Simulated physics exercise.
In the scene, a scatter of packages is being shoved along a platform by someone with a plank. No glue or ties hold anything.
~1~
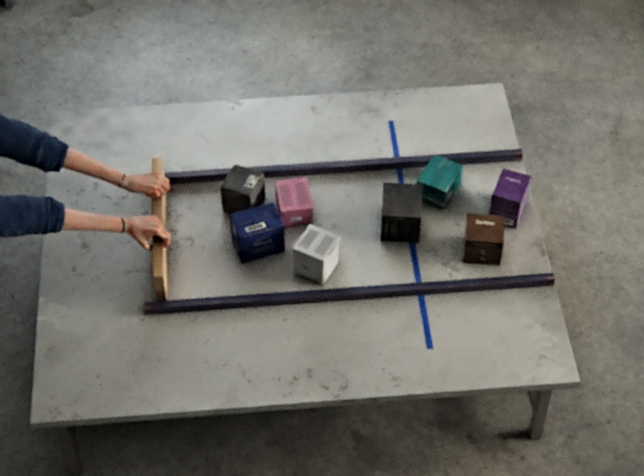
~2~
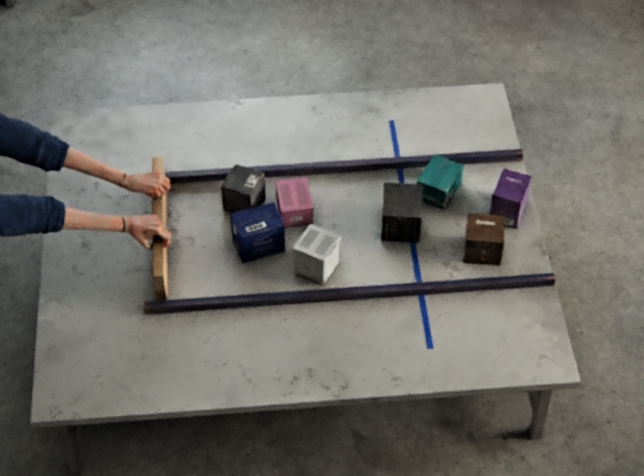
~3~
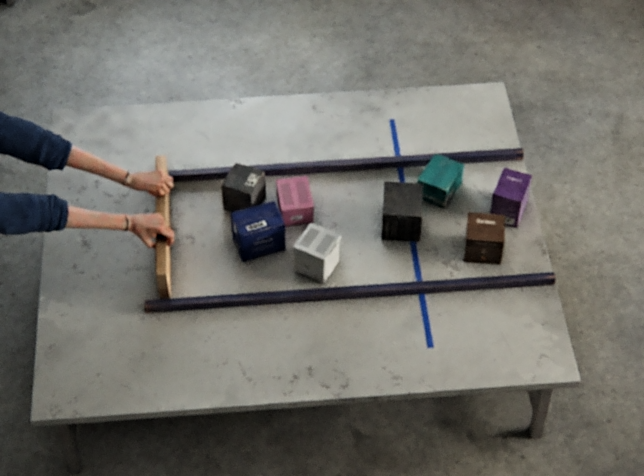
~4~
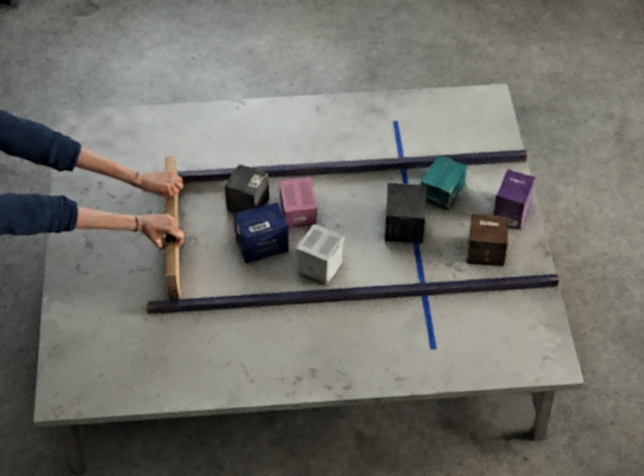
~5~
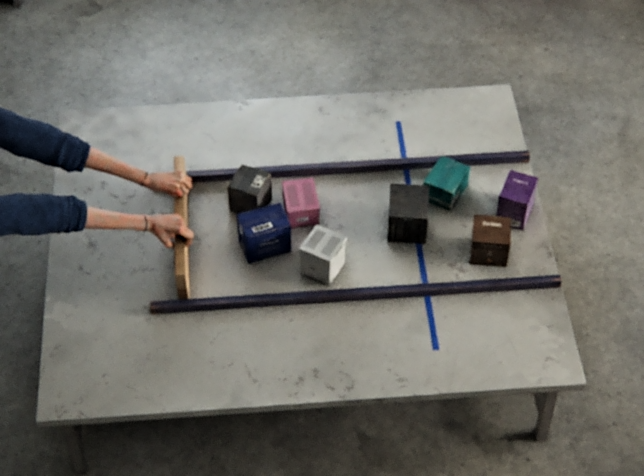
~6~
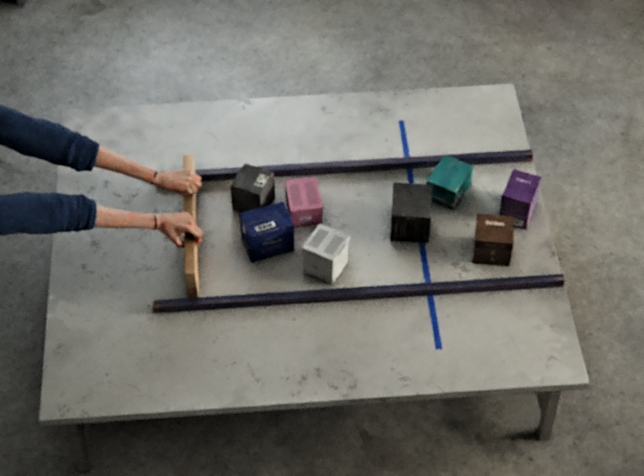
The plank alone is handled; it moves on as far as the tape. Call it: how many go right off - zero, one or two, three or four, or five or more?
Zero go off.
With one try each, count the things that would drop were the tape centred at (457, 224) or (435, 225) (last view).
In that order 1 and 1.
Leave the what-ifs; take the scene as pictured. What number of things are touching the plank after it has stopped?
Count: 3.
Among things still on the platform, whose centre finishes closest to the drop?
It's the purple box.
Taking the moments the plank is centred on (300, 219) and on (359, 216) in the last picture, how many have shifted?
Counting first: 4, next 5.
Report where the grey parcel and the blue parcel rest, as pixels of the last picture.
The grey parcel comes to rest at (429, 175), and the blue parcel comes to rest at (444, 225).
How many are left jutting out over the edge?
The count is 1.
Soon after, none off yet; purple box at rest near (520, 199); brown box at rest near (493, 240); turquoise parcel at rest near (449, 182).
After that, none off yet; purple box at rest near (520, 199); brown box at rest near (493, 240); turquoise parcel displaced a little near (455, 179).
In the end, the number that fall off is zero.
